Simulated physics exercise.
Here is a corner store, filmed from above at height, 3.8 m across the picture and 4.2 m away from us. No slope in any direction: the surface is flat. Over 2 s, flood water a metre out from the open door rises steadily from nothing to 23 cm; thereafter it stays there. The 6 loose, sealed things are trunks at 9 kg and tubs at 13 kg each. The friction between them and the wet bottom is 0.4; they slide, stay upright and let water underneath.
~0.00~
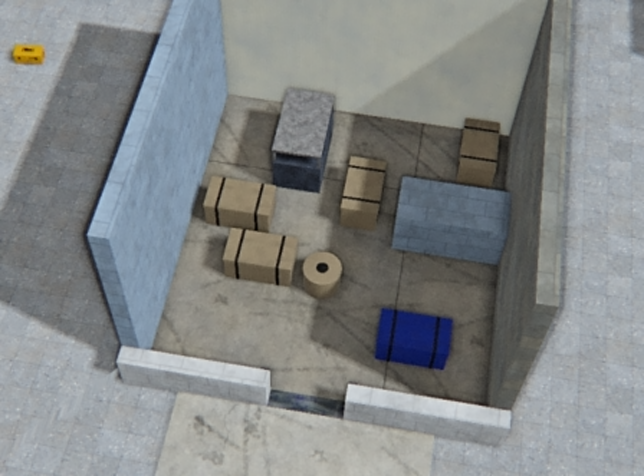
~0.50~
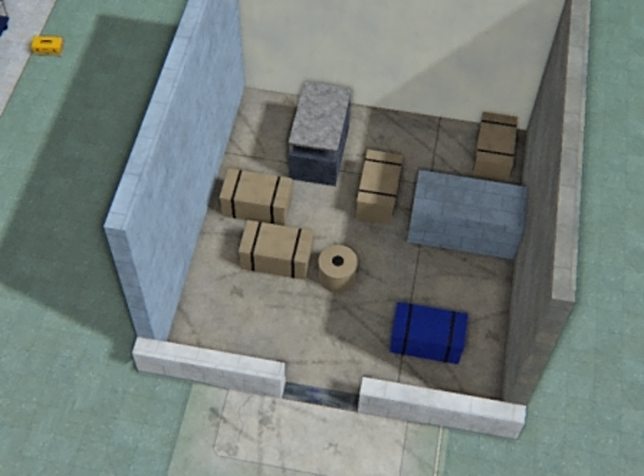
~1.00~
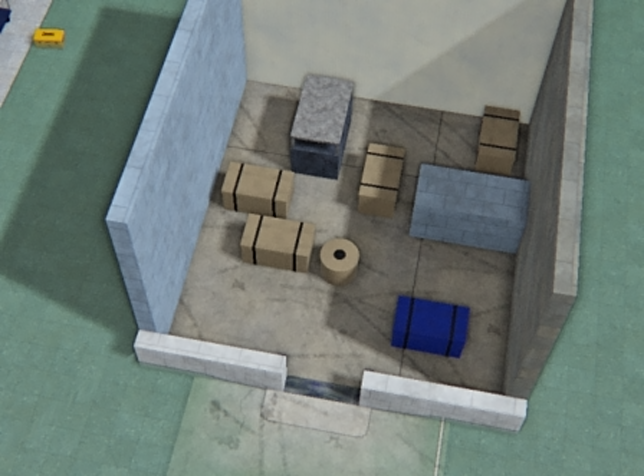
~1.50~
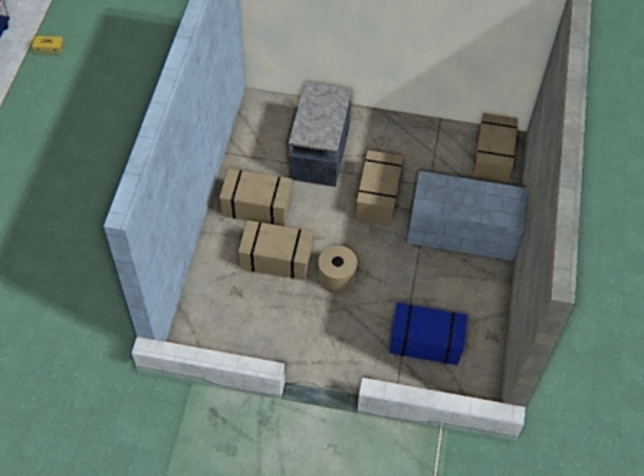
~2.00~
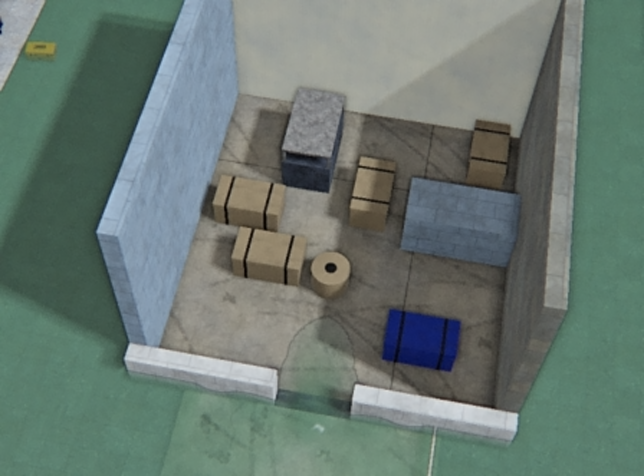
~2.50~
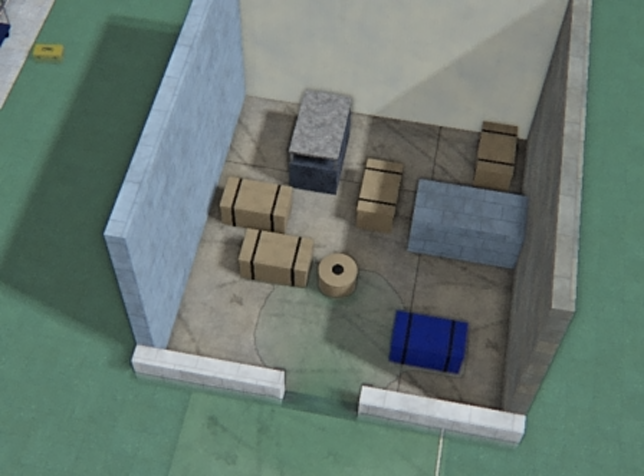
Greenish water spreads across the paving around a roofless corner store, seen from high above, then slips through the front gap and fans thinly over the floor. Inside stand tan strapped boxes, a tan roll near the middle, a grey-topped counter behind, a pale blue block and a blue trunk at right. The objects stay put while the camera shifts slightly back and forth.
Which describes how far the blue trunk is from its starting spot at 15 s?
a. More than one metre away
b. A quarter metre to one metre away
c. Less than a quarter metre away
The answer is b.
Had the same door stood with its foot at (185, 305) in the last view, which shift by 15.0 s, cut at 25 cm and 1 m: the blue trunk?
Result for the blue trunk: Large displacement.
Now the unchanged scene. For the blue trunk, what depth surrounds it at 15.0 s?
8 cm, roughly.
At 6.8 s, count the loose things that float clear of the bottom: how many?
The count is 4.
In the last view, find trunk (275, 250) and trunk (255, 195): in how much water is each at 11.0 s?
Roughly 6 and 11 cm.
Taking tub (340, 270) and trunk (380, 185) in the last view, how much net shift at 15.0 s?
Net displacement, in order: 200 cm; 120 cm.
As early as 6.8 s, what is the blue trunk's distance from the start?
Around 60 centimetres.
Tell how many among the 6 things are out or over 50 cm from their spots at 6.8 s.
At that time I count 4.
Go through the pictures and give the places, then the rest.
The first picture shows the blue trunk at (415, 331), on the bottom; 0.0 m2 under water; 0 of 6 have shifted.
The second picture shows the blue trunk at (430, 325) rests on the ground; water covers 0.0 m2; 0 of 6 have shifted.
The third picture shows the blue trunk at (432, 319), on the bottom; water covers 0.0 m2; 0 of 6 have shifted.
The fourth picture shows the blue trunk at (430, 326), on the bottom; 0.0 m2 under water; 0 of 6 have shifted.
The fifth picture shows the blue trunk at (423, 332), on the bottom; water covers 0.6 m2; 0 of 6 have shifted.
The sixth picture shows the blue trunk at (430, 334), on the bottom; water covers 2.1 m2; 0 of 6 have shifted.
After 3.5 s the blue trunk is near (459, 327), 0.3 m from its start, aground; 0 afloat.
After 6.8 s the blue trunk is near (477, 374), 0.7 m from its start, afloat; 4 afloat.
After 11.0 s the blue trunk is near (445, 258), 1.0 m from its start, afloat; 6 afloat.
After 15.0 s the blue trunk is near (465, 347), 0.4 m from its start, afloat; 6 afloat.
